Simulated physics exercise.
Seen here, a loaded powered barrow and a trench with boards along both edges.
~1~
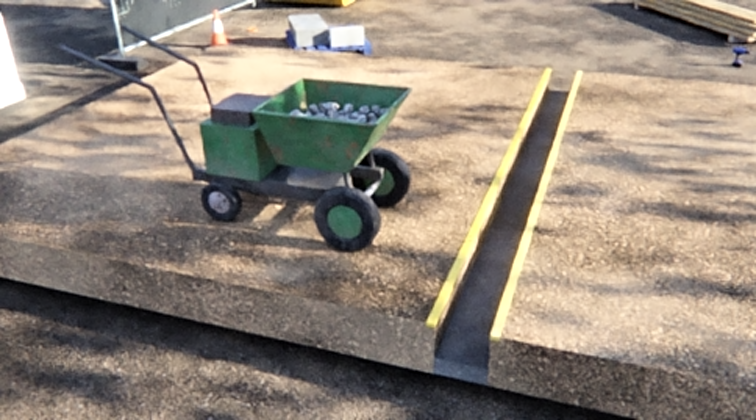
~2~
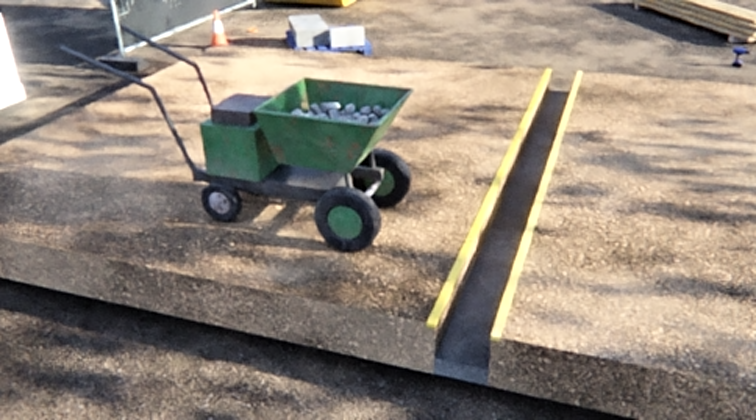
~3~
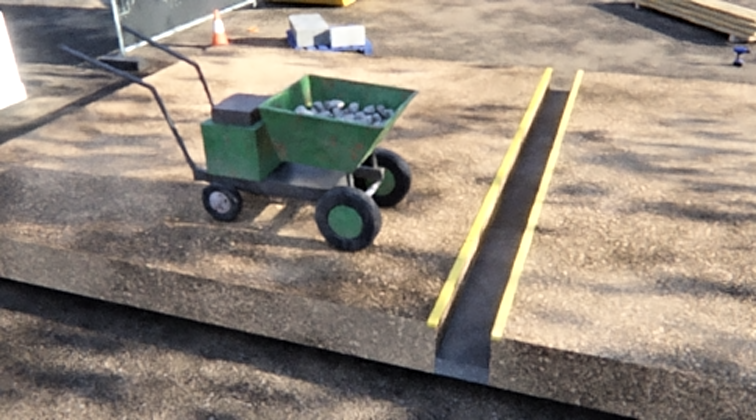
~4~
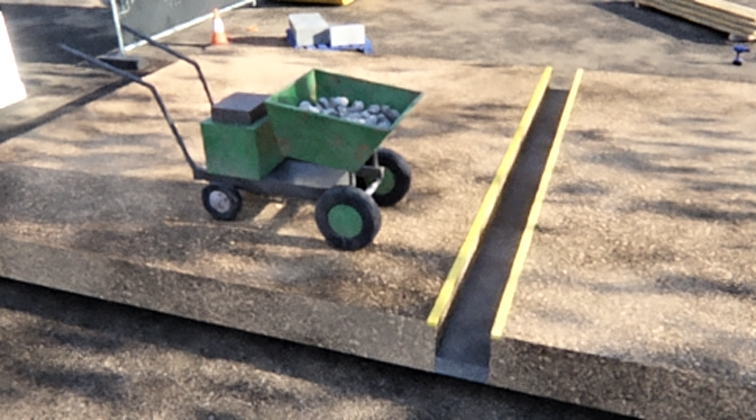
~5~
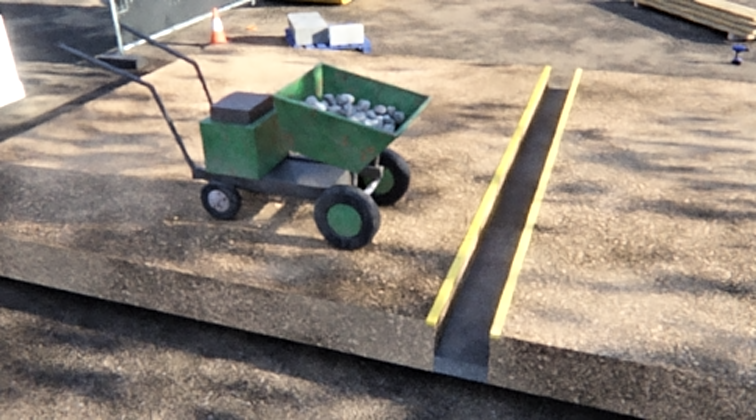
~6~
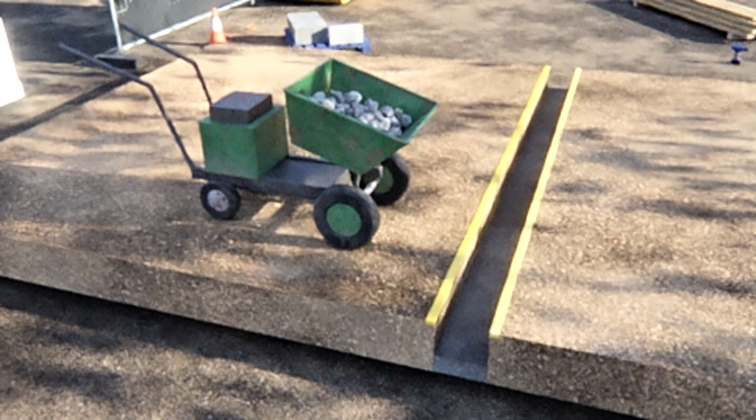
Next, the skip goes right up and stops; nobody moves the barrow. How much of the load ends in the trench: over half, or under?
The trench ends with over half of it.
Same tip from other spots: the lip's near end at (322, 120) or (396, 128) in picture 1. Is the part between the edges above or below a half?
First less than half, then more than half.
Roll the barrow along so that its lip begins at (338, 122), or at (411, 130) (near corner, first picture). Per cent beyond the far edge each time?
Roughly 0 per cent, and 30 per cent.
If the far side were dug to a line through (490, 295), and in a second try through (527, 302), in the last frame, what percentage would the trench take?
About 80 and 100 per cent.
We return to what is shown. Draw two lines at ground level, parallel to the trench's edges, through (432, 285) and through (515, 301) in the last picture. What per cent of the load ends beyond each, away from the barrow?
In turn 100 and 0 in a hundred.
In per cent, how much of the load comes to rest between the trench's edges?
It comes to 95 per cent or so.
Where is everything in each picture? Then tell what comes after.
The first picture shows lip of the skip (375, 126), level; top of the load (342, 121), broken stones; first edge of the trench (446, 290); far edge (506, 301), the trench under half as wide as the skip, and about as deep as wide.
The second picture shows lip of the skip (377, 127), level; top of the load (336, 117).
The third picture shows lip of the skip (382, 129), tipped barely; top of the load (332, 118).
The fourth picture shows lip of the skip (389, 131), tipped a little; top of the load (324, 118).
The fifth picture shows lip of the skip (397, 136), tipped a little; top of the load (330, 116).
The sixth picture shows lip of the skip (407, 144), tipped clearly; top of the load (330, 106); first edge of the trench (445, 287); far edge (506, 298).
Just after the last frame, skip tipped steeply; every one in the skip.
A moment on, skip tipped right over; the larger part in the skip; just a few short of the trench; about a tenth in or heaped over the trench.
Further on, skip tipped right over; roughly a quarter in the skip; just a few short of the trench; the larger part in or heaped over the trench.
When it is over, skip tipped right over; just a few in the skip; about a tenth short of the trench; almost all in or heaped over the trench; not one beyond it.
